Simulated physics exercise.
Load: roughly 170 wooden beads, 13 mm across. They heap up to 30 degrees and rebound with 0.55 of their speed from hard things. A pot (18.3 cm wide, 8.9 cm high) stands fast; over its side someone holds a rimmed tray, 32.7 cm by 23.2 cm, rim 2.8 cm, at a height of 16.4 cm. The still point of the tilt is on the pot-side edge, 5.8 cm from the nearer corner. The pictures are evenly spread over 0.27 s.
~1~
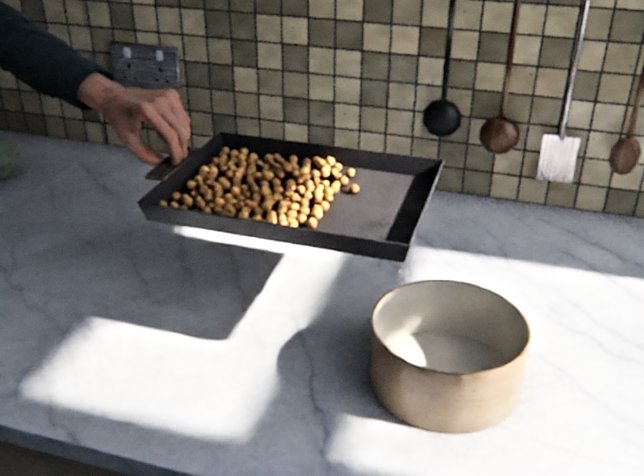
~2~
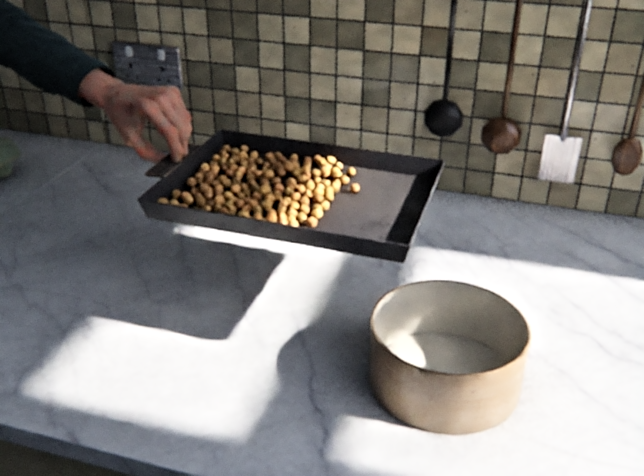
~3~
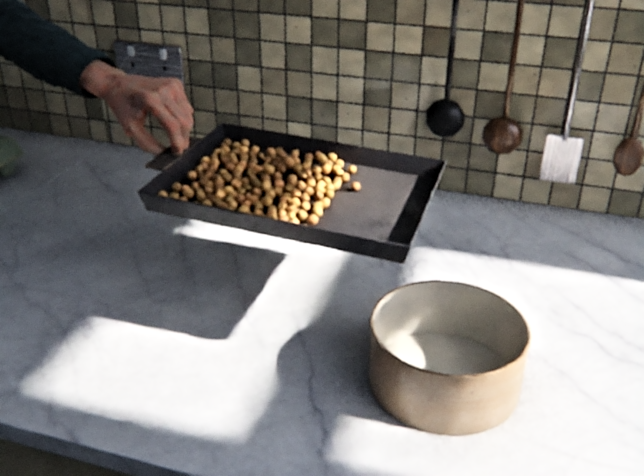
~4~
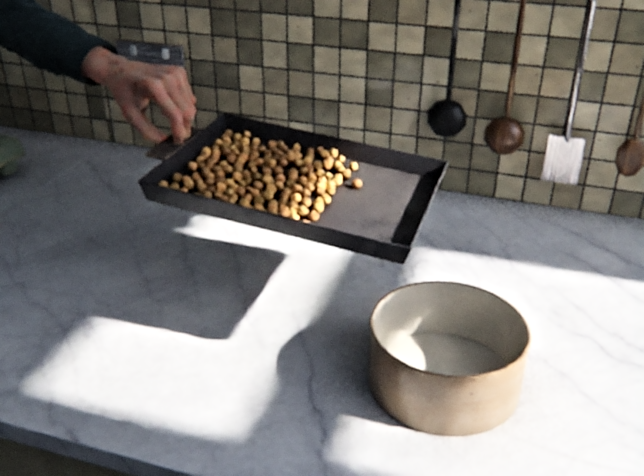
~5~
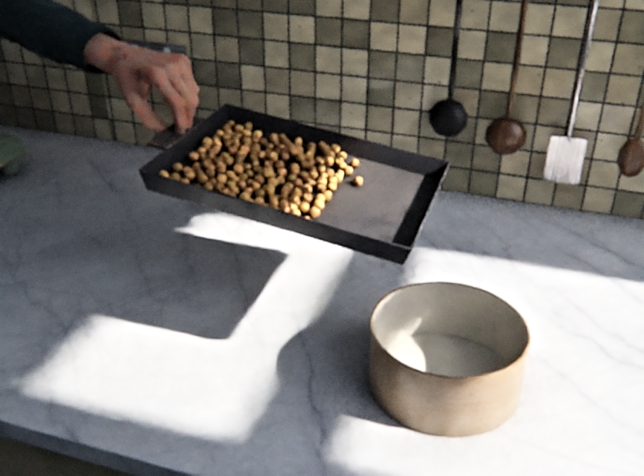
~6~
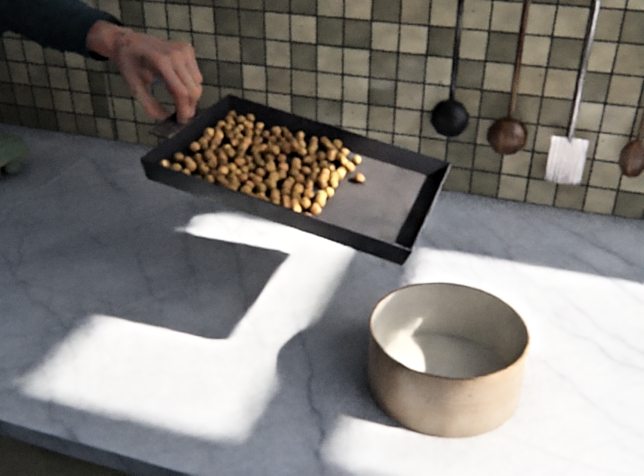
The footage shows a hand holding a dark rimmed tray of small brown pieces above a marble counter beside a round pot, then gradually raising the tray's left side so it slants down to the right, the pieces barely shifting.
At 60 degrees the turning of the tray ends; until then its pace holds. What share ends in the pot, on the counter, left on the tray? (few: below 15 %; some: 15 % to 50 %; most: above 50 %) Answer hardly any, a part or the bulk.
Pot hardly any, counter hardly any, tray the bulk.
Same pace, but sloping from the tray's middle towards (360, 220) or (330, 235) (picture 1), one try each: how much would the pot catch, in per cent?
Some 0 and 0 per cent.
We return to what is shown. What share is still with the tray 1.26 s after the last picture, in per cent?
About 95 per cent.
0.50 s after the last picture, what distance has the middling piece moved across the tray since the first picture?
About 16 cm.
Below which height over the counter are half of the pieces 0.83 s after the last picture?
About 20 cm.
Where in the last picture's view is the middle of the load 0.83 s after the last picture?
Near (413, 195).
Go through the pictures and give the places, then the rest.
The first picture shows tray tilt 0 degrees, front corners at (145, 201) and (405, 241); middle of the pieces at (266, 191); pot at (450, 322).
The second picture shows tray tilt 1 degrees, front corners at (145, 198) and (405, 242); middle of the pieces at (266, 189).
The third picture shows tray tilt 2 degrees, front corners at (145, 190) and (406, 243); middle of the pieces at (267, 185).
The fourth picture shows tray tilt 5 degrees, front corners at (146, 180) and (407, 244), lowest corner right front; middle of the pieces at (268, 178).
The fifth picture shows tray tilt 8 degrees, front corners at (147, 169) and (407, 245), lowest corner right front; middle of the pieces at (269, 172).
The sixth picture shows tray tilt 10 degrees, front corners at (148, 158) and (408, 246), lowest corner right front; middle of the pieces at (271, 166); pot at (449, 326).
Then, 0.50 s after the last picture, tilt 34 degrees; the tray holds 100 %, the pot 0 %.
Then, 0.83 s after the last picture, tilt 50 degrees; the tray holds 100 %, the pot 0 %.
Then, 1.26 s after the last picture, tilt 60 degrees; the tray holds 95 %, the pot 0 %.
In the end, pot 0 %, counter 5 %, tray 95 %.
